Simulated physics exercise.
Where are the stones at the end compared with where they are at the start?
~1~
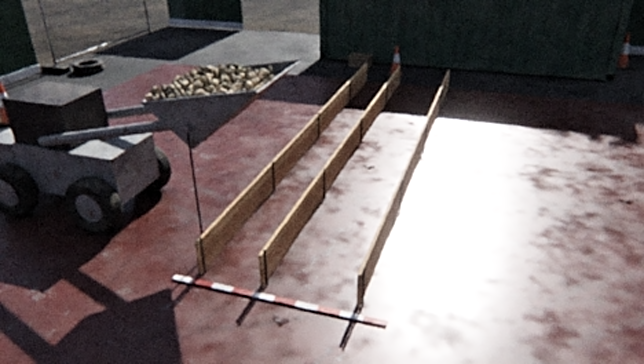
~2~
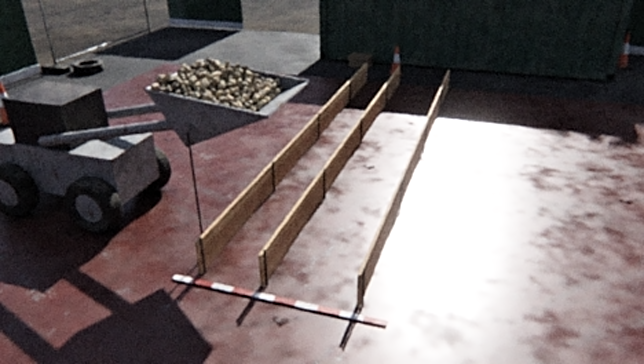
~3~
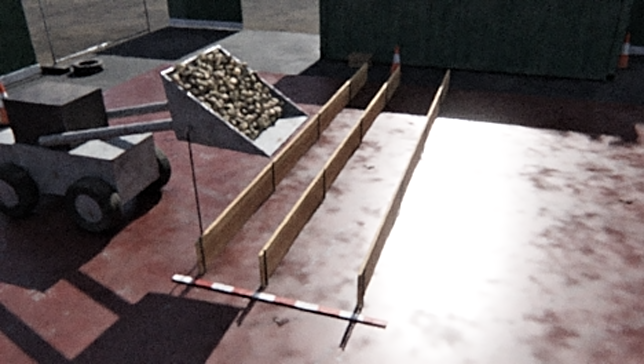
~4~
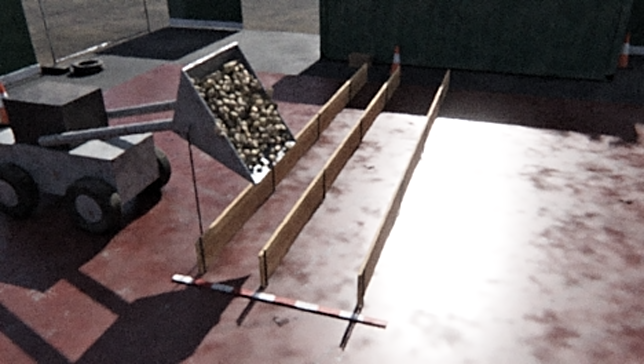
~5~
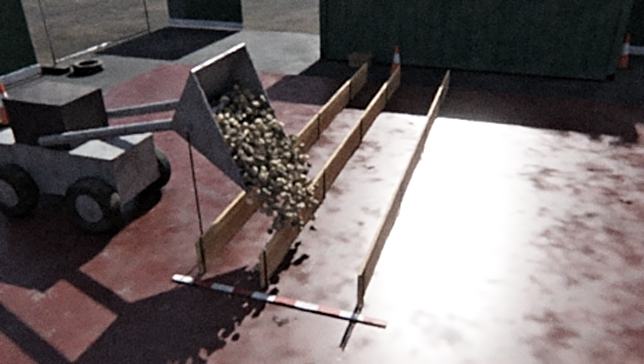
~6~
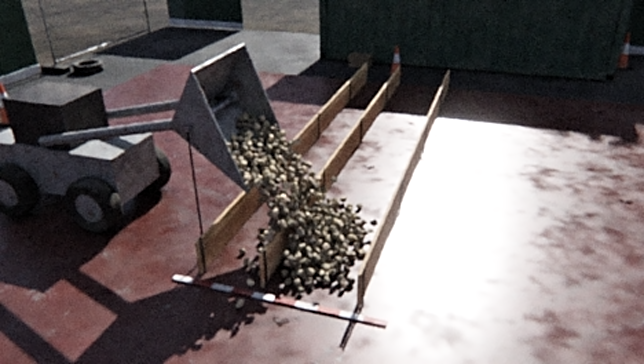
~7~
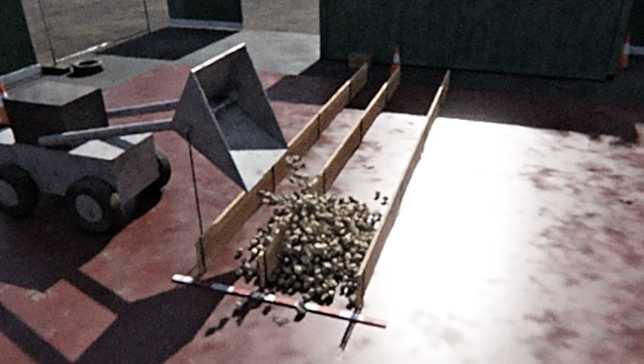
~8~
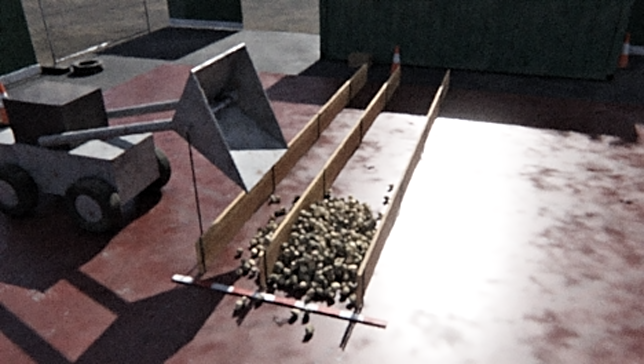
At the start the stones are heaped in the loader's raised bucket, and at the end they lie on the floor, lower and farther right, between the front ends of the planks near the striped bar.
On a building site with a dark red floor, a small grey loader stands at the left, holding a bucket heaped with pale stones beside three long wooden planks. The bucket tips forward to the right while the stones stay inside at first. Once it is steeply tilted, they slide over its lip and pour down across the middle plank. The stream spreads between the planks, and the bucket empties while staying tipped. At the end the stones lie in a low heap by the red and white striped bar, mostly in the bay farther from the loader, with fewer in the nearer one.
